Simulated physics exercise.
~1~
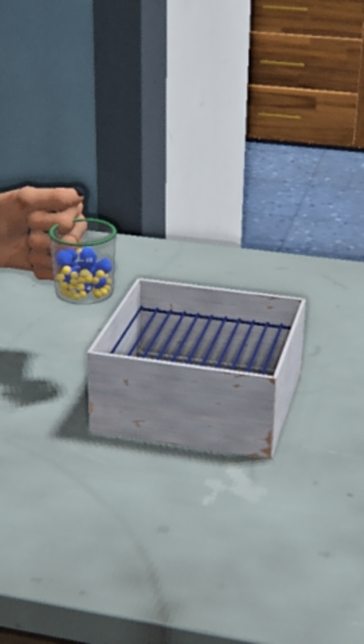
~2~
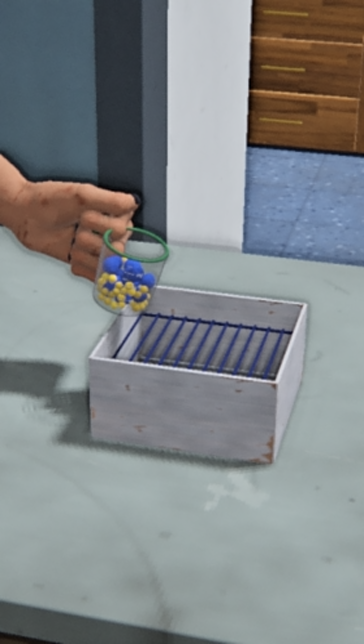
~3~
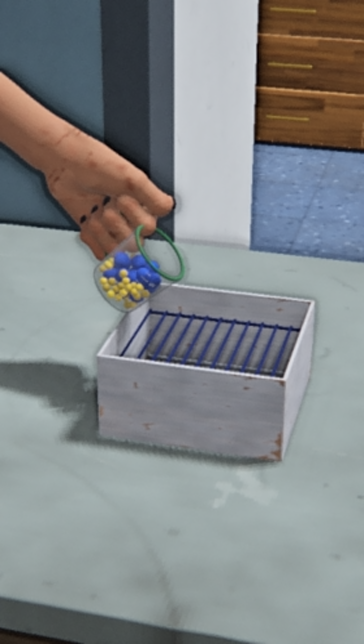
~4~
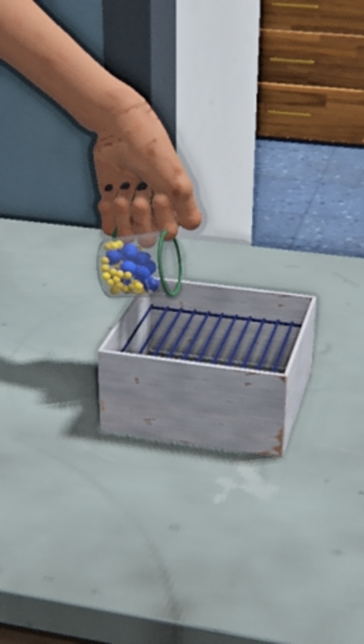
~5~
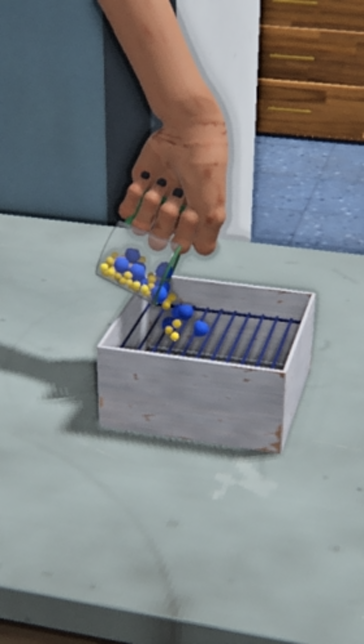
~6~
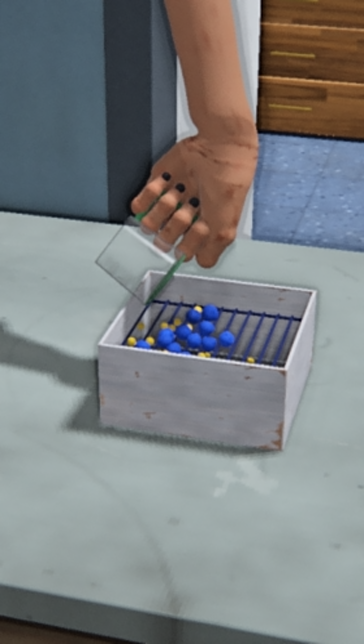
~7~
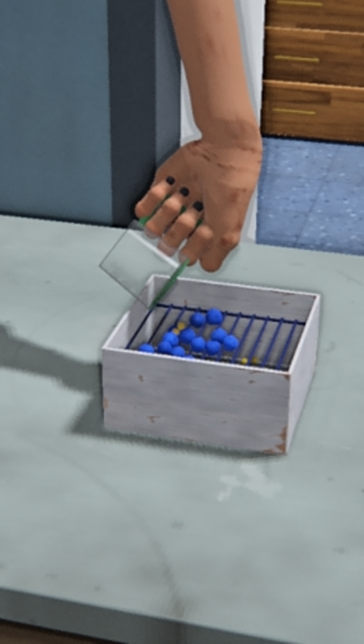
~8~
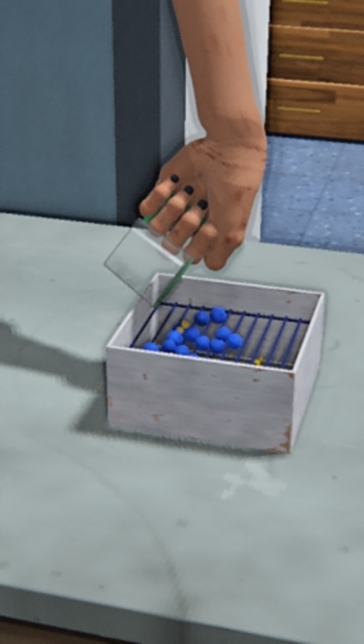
A hand carried a clear cup of blue and yellow balls rightward over a white box and tipped it, spilling them onto the wires inside. The blue balls stayed on top, while nearly all the smaller yellow ones slipped through, leaving the upturned cup empty.
